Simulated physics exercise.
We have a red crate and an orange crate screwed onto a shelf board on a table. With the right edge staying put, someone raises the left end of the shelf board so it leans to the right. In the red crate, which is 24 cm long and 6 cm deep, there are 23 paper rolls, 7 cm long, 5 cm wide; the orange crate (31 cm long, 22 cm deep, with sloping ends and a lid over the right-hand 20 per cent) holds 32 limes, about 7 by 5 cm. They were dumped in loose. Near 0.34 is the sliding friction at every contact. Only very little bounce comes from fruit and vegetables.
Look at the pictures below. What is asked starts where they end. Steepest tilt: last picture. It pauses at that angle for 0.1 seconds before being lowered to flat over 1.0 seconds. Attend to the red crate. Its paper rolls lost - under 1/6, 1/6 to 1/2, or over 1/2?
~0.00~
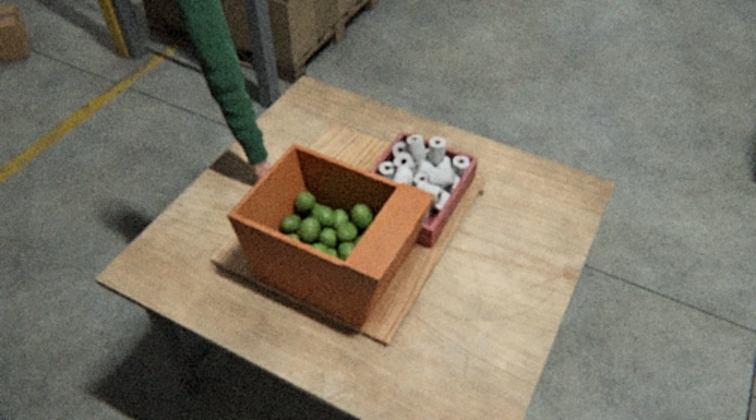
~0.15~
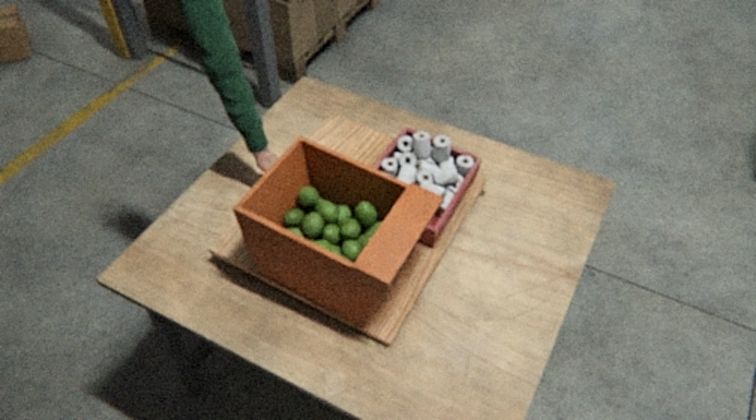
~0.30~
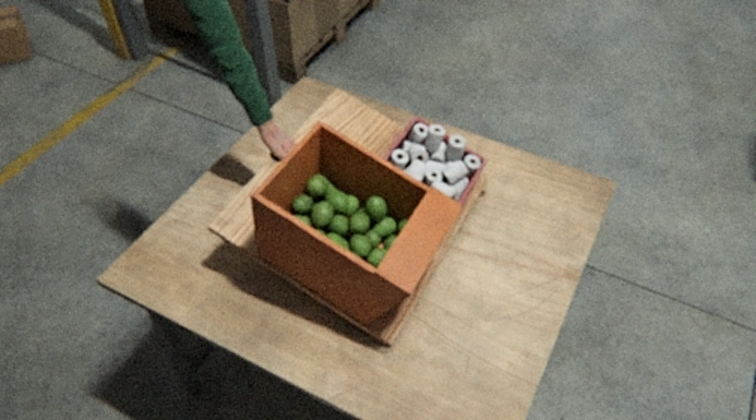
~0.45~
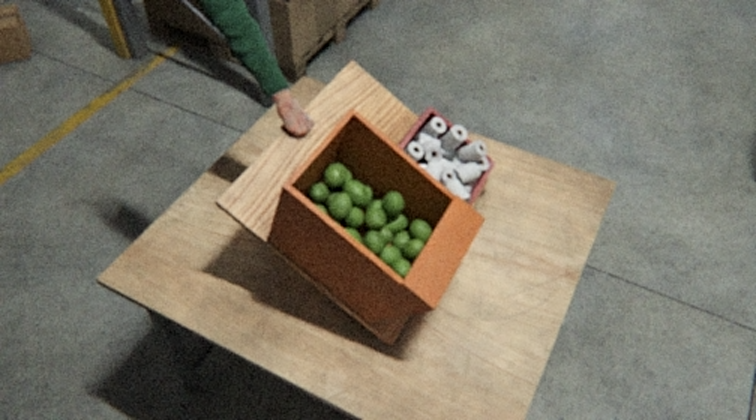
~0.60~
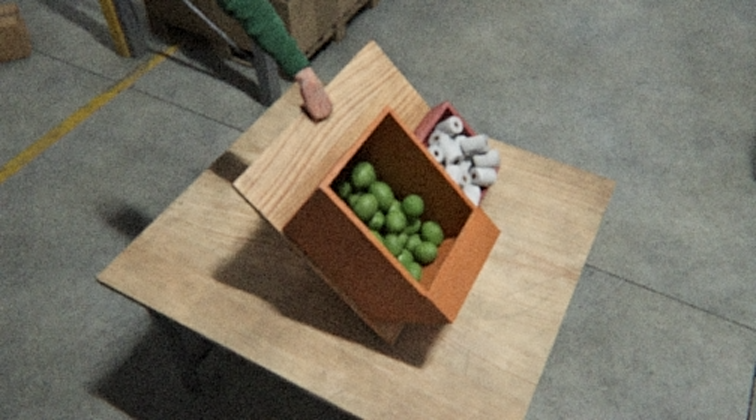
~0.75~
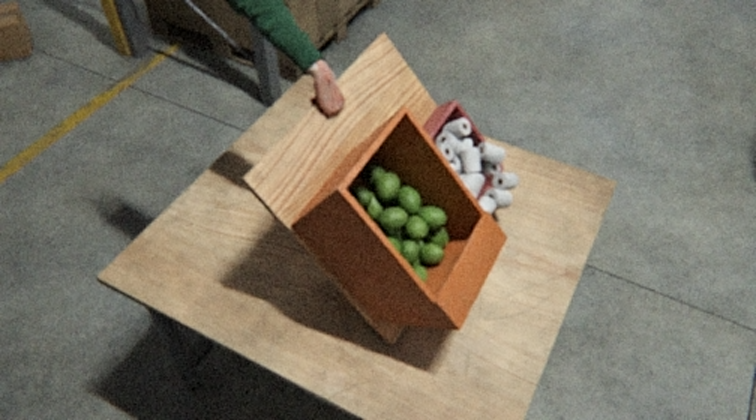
Most likely the spill will come to a sixth up to half of the pieces.
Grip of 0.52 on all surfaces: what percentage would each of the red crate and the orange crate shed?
In that case the red crate sheds 30 per cent, while the orange crate sheds 0 per cent.
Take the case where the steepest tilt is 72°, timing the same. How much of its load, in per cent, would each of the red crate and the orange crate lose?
Red crate 50, orange crate 0 per cent.
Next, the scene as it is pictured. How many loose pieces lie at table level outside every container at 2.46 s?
The count is about 2.
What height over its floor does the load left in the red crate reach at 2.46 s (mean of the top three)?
I'd say near 6 cm.
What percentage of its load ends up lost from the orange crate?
For the orange crate, 0 percent.
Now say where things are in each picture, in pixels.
In the first frame (each is followed by its nearest rim corner in this view, unless another is named), red crate (by its farthest rim corner), (404, 133); orange crate, (375, 278); 0° from level; none out.
The second frame shows red crate, (408, 129); orange crate, (385, 281); 5° from level.
The third frame shows red crate, (417, 119); orange crate, (406, 291); 17° from level.
The fourth frame shows orange crate, (429, 305); 30° from level.
The fifth frame shows orange crate, (448, 318); 42° from level.
The sixth frame shows orange crate, (455, 324); 47° from level; 2 out, the lowest roll at (498, 199).
After 1.02 s, tilt 43°; red crate 17 in, 6 out and orange crate 32 in, 0 out.
After 1.36 s, tilt 23°; red crate 17 in, 6 out and orange crate 32 in, 0 out.
After 1.84 s, tilt 0°; red crate 17 in, 6 out and orange crate 32 in, 0 out.
Final count (at 2.46 s), red crate 17 in, 6 out and orange crate 32 in, 0 out. Asked share, 6 of 23, 26 per cent.
